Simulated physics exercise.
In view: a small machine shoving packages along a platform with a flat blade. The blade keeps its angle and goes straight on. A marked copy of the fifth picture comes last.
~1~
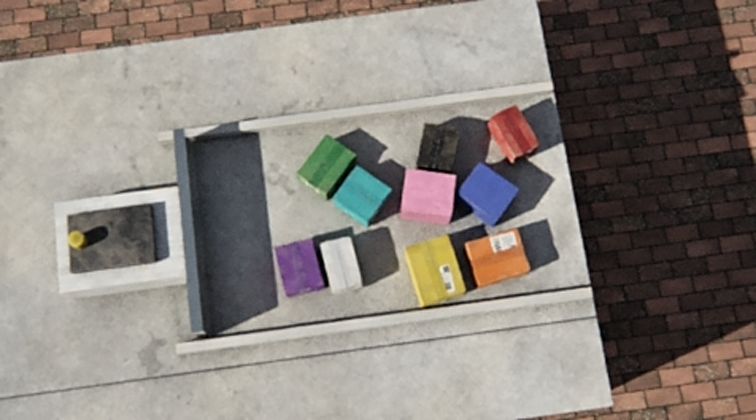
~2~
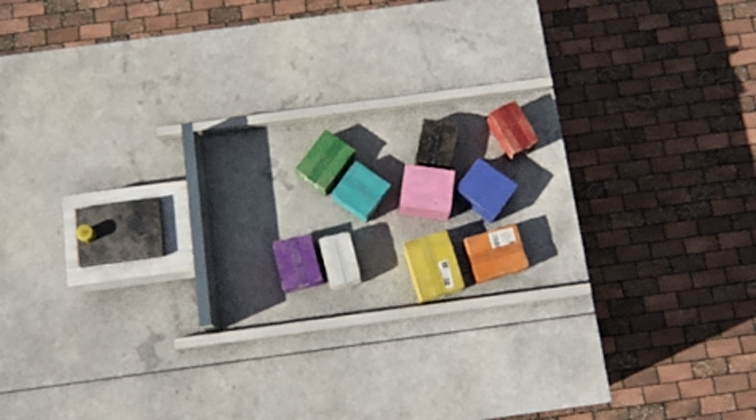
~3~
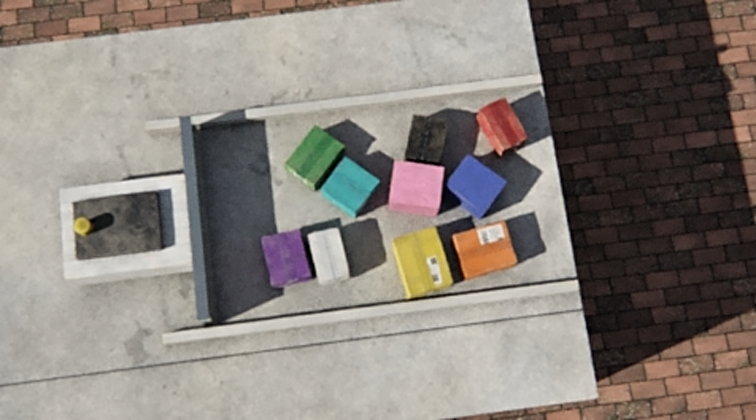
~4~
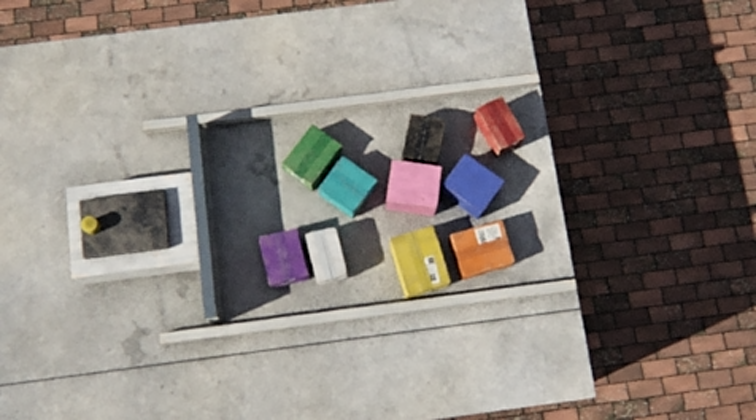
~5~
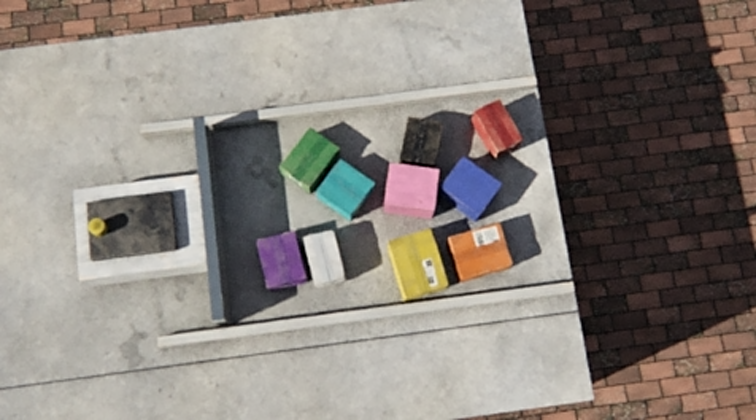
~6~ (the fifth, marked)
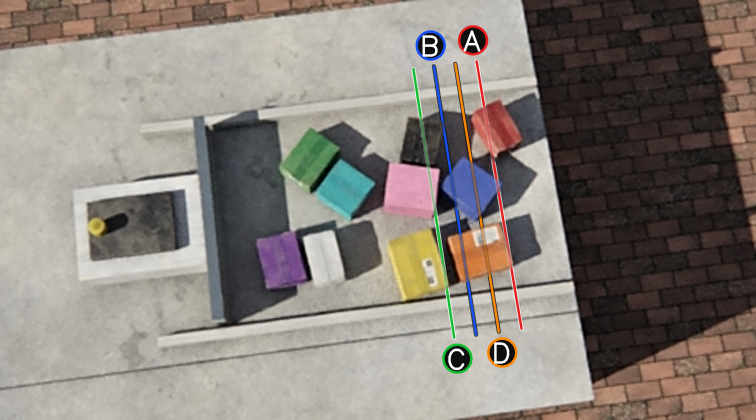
On a concrete platform beside brick paving, a small machine with a flat blade inching right toward scattered colourful boxes, which stay put.
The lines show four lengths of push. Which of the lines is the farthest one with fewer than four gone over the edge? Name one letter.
No fourth one falls up to B.
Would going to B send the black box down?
No.
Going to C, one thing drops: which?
The orange parcel.
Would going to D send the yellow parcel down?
Yes.
On the marked copy, A at (498, 191); B at (454, 196); C at (433, 199); D at (476, 193).
Taking B. A third of the way, robot (229, 214); green parcel (331, 152); white box (367, 254).
Two thirds of the way, robot (319, 202); orange parcel (541, 246); blue crate (513, 188).
When it is over, robot (385, 194); orange parcel over the edge; blue crate over the edge; two fallen.
As for the rest, A drops six; C is within the limit but short; D drops four.
